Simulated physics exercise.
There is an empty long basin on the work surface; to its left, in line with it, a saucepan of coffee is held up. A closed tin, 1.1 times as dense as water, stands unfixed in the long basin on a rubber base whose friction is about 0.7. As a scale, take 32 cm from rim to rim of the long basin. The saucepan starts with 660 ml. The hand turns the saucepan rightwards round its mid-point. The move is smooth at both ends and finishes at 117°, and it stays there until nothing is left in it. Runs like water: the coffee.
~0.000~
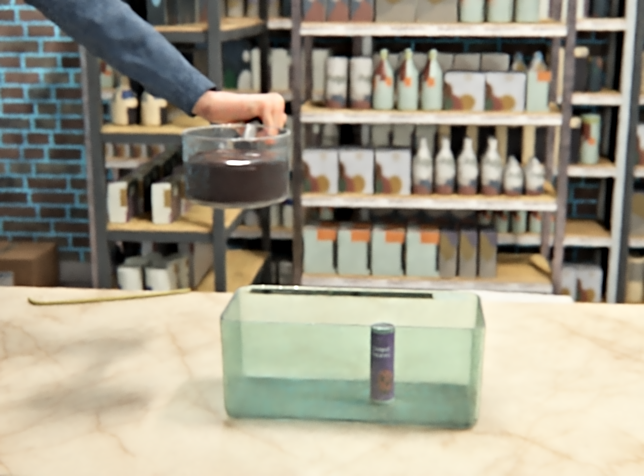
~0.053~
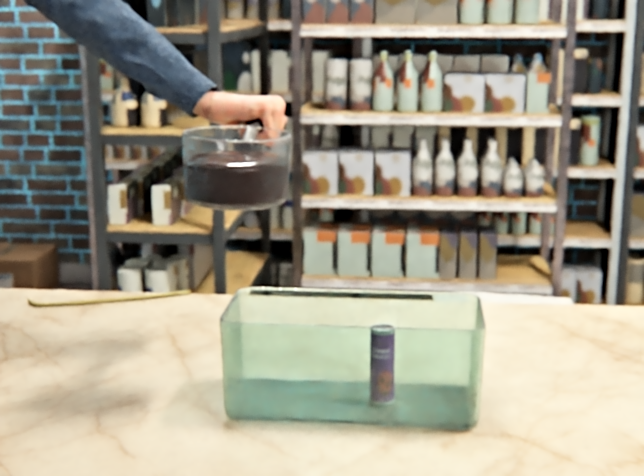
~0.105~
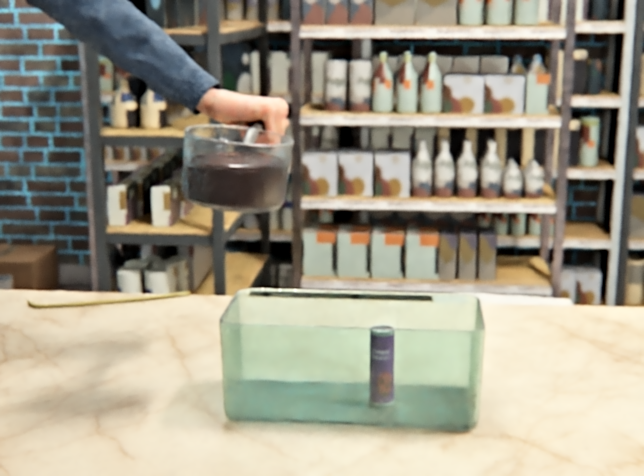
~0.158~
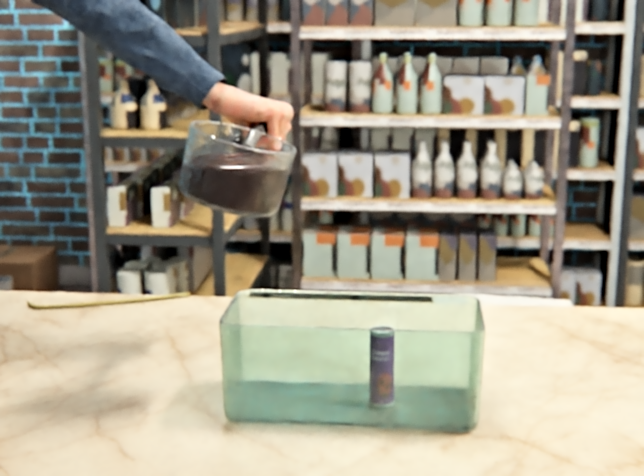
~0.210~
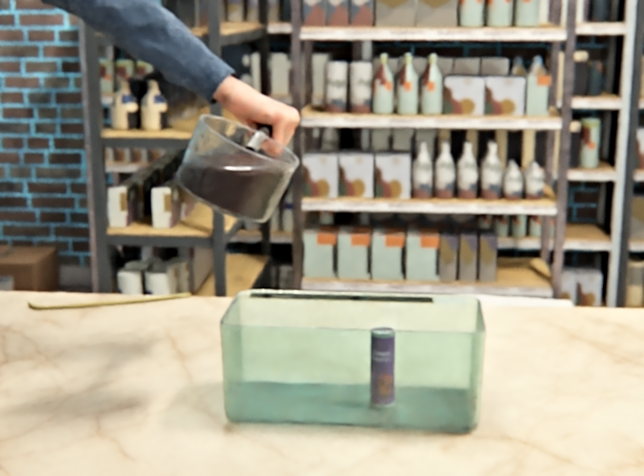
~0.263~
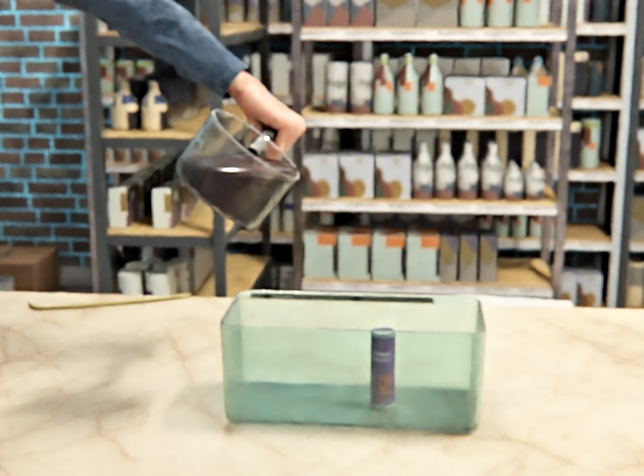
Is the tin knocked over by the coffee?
It holds.
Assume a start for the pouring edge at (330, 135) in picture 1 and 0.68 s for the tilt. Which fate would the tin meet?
Result: Tin tipped over.
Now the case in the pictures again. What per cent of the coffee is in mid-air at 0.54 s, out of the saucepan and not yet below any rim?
About 52 per cent.
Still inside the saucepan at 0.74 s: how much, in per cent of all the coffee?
About 4 per cent.
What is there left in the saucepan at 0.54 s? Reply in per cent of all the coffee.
Roughly 30 percent.
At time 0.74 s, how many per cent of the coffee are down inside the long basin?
That comes to about 86 percent.
After 0.54 s the tilt is 105° and 29 per cent is still to pour; the tin stands where it began.
After 0.74 s the tilt is 117° and 4 per cent is still to pour; the tin stands where it began.
After 0.95 s the tilt is 117° and 0 per cent is still to pour; the tin stands where it began.
After 1.18 s the tilt is 117° and 0 per cent is still to pour; the tin stands where it began.
In the end the tin stands where it began.
